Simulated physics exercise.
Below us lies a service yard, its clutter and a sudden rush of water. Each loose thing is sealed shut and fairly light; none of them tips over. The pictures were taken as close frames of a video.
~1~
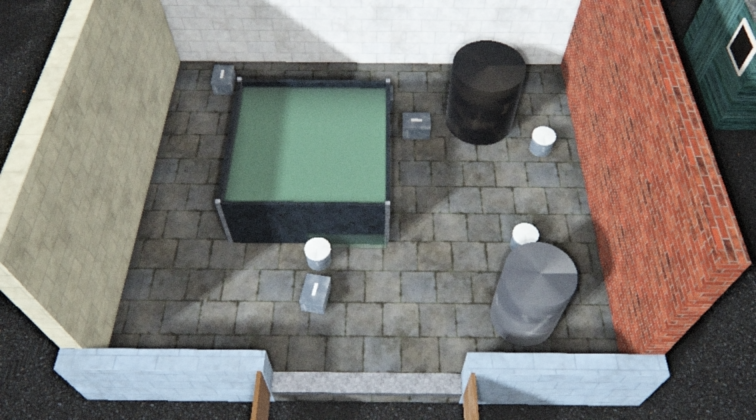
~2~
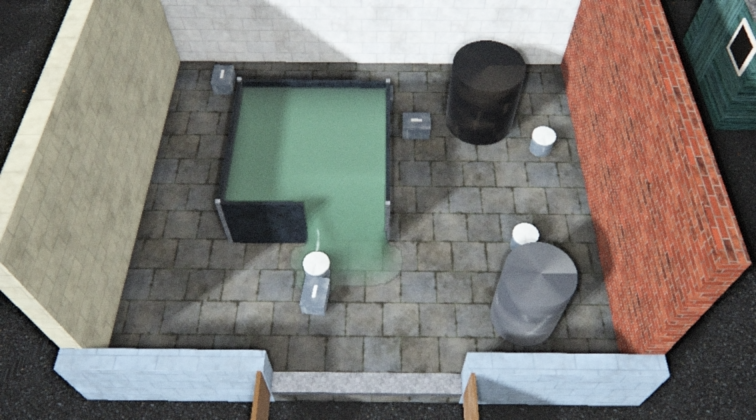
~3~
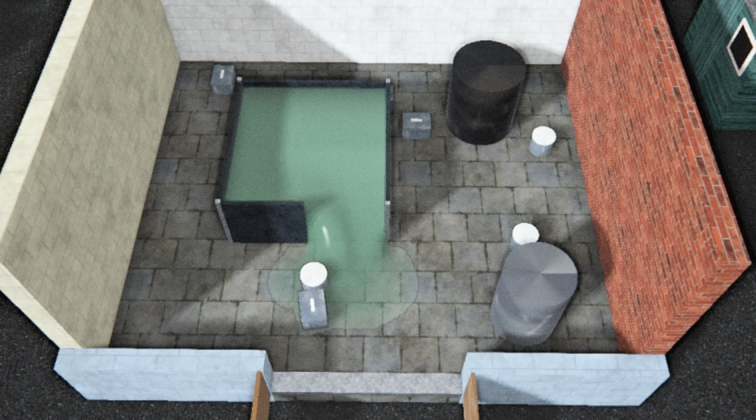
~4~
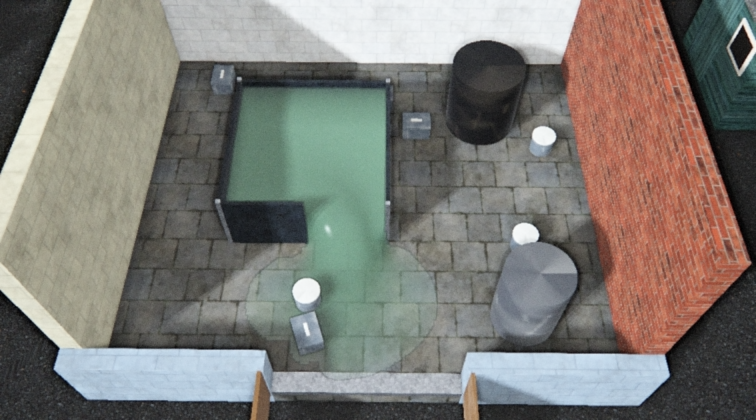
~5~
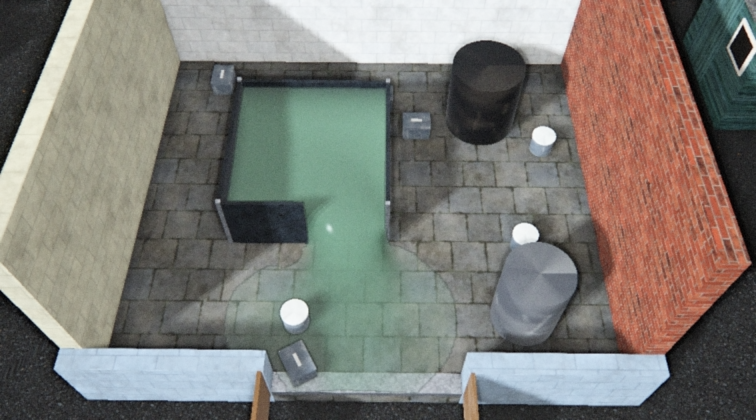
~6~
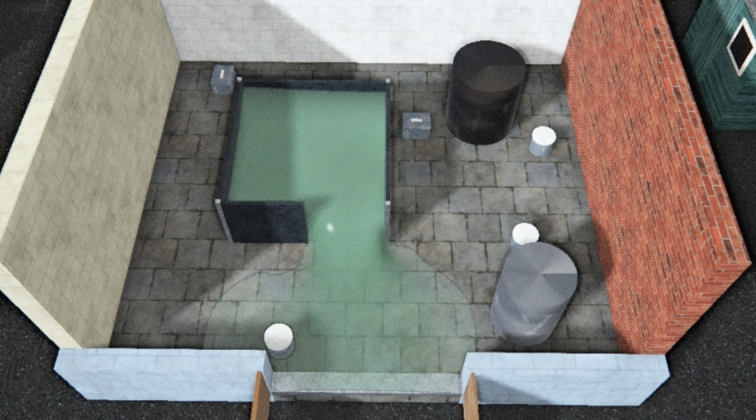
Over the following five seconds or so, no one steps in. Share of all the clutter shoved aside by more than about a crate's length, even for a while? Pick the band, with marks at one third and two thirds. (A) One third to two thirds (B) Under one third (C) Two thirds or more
A, one third to two thirds.
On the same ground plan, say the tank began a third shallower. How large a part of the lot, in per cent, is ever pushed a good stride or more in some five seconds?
I'd say somewhere about 20 percent.
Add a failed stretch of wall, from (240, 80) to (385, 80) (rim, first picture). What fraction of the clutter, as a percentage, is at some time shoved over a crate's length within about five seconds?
It comes out at roughly 90 per cent.
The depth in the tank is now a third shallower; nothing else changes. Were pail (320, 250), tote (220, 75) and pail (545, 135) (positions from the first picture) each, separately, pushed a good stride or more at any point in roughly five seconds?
The first did it, the next came up short, and the last came up short.
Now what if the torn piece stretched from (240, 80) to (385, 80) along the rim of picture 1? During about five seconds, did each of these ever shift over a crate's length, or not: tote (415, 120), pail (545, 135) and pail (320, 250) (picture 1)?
Went past that, went past that, fell short.
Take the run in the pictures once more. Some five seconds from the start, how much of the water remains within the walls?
That comes to roughly 50 parts in a hundred.
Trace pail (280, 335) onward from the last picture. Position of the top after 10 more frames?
Roughly at pixel (177, 283).
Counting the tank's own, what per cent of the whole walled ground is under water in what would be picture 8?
About 30 in a hundred.
A moment on, 2 of 8 are well off their spots; 1 afloat.
Next, 2 of 8 are well off their spots; 0 afloat.
Later, 2 of 8 are well off their spots; 0 afloat.
In the end, 4 of 8 are well off their spots, and 4 have been at some point; 0 afloat.
